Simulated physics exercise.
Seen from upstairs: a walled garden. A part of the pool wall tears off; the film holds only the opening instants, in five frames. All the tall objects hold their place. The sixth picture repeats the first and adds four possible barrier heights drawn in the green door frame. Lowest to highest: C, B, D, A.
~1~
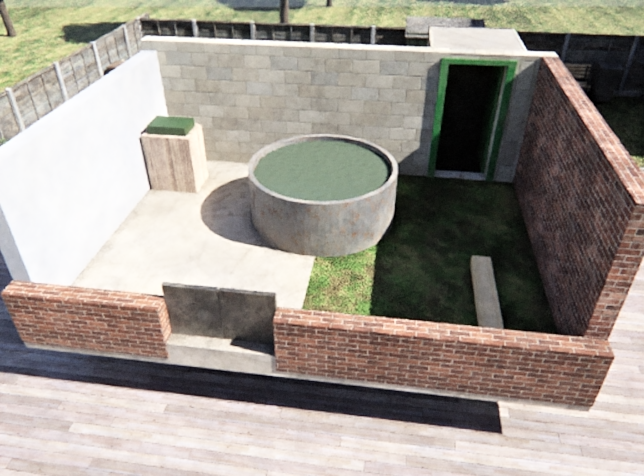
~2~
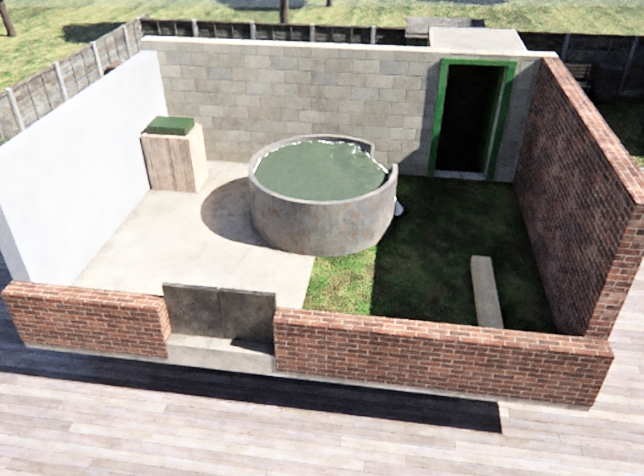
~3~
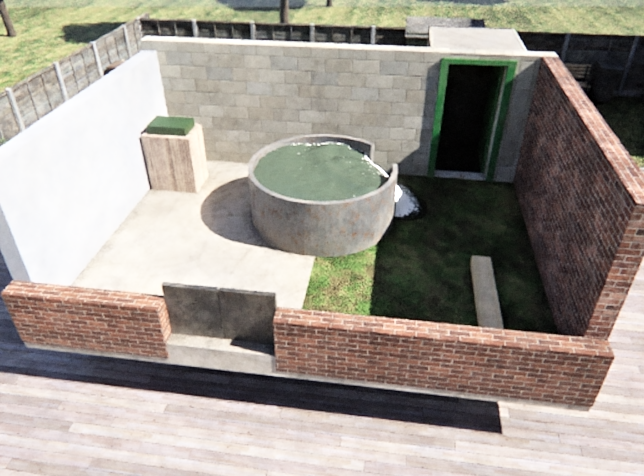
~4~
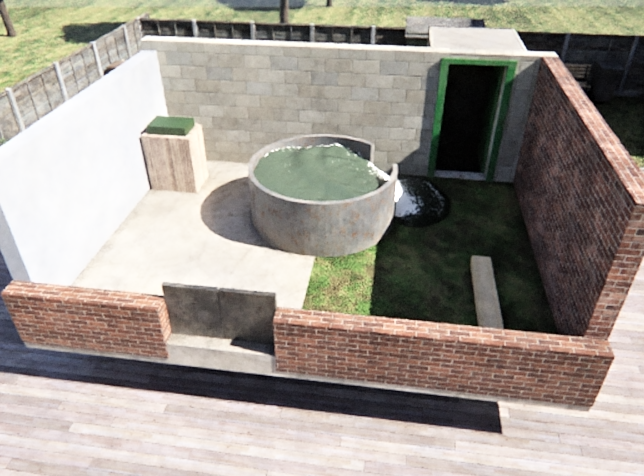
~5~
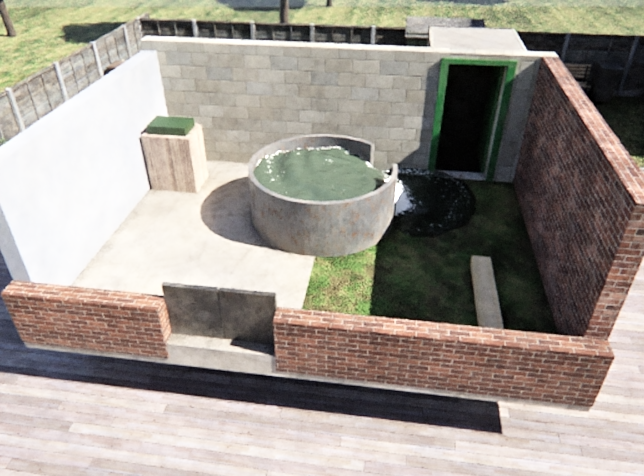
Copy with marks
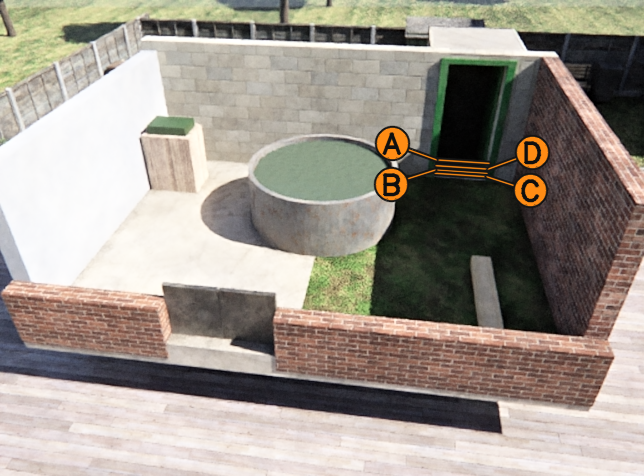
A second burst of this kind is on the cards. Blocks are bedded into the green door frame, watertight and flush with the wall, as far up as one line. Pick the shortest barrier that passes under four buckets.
Line A.
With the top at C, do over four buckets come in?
Yes, that goes wrong.
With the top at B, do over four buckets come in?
Yes, that goes wrong.
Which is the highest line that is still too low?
That is line D.
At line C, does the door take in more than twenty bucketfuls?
Yes, it does.
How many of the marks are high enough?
One of the four.
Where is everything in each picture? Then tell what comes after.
The first frame shows water in the pool at rest, its middle at (323, 170); foot of the green doorway at (459, 179); shut gate at (220, 298).
The second frame shows front seen at (397, 215), 1 % of the ground wet.
The third frame shows front seen at (420, 208), 3 % of the ground wet.
The fourth frame shows front seen at (420, 178), 6 % of the ground wet.
The fifth frame shows front seen at (458, 181), 11 % of the ground wet.
On the marked copy, A at (462, 161); B at (461, 171); C at (460, 175); D at (461, 167); from the bottom up C, B, D, A.
With A, a bucket or two gets in.
With B, dozens of bucketfuls pour in.
With C, dozens of bucketfuls pour in.
With D, about 8 bucketfuls get in.
